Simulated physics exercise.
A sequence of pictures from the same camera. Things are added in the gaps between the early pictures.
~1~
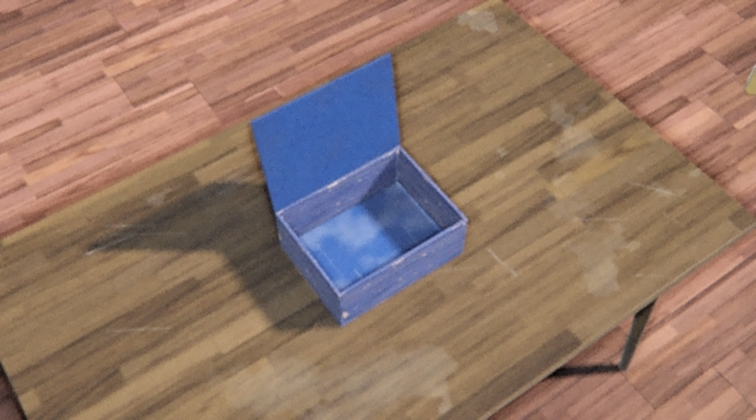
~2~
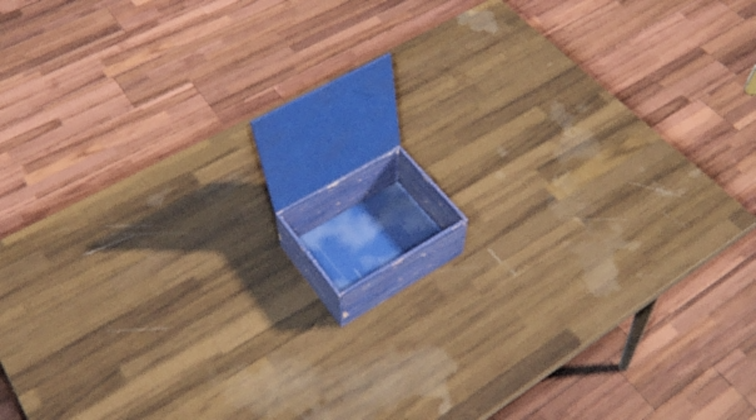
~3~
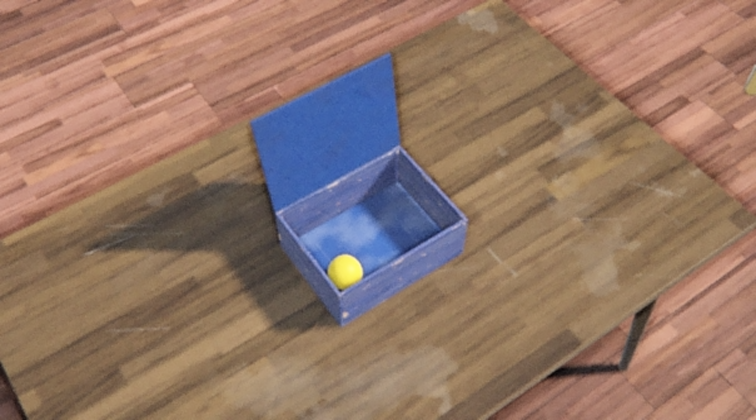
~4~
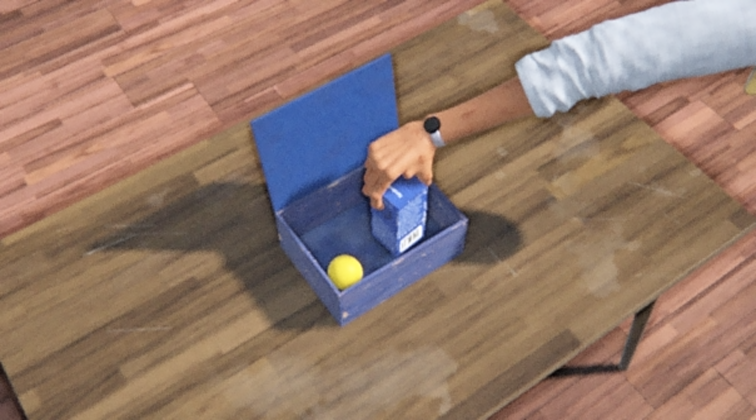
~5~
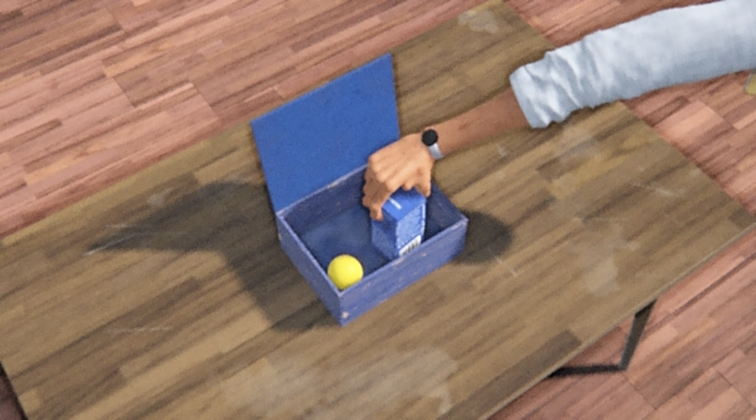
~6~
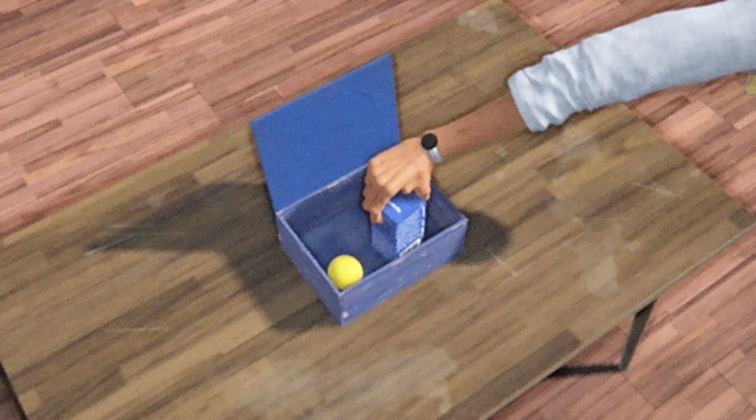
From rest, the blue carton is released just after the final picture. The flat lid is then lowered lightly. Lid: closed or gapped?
Gapped.
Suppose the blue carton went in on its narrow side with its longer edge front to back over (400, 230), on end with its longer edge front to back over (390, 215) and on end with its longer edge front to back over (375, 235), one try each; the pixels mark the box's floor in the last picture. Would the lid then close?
First - shut down; second - not shut; third - not shut.
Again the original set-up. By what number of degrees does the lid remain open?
Measured angle - around 25°.
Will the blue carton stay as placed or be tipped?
Well, it stays just as set.
Then, 1.30 s after the last picture, lid 78° above the rim.
Then, 1.70 s after the last picture, lid 43° above the rim.
Then, 3.30 s after the last picture, lid 28° above the rim.
At rest, lid 27° above the rim; both in place. Seen from the same camera at the end, blue carton near (398, 226).
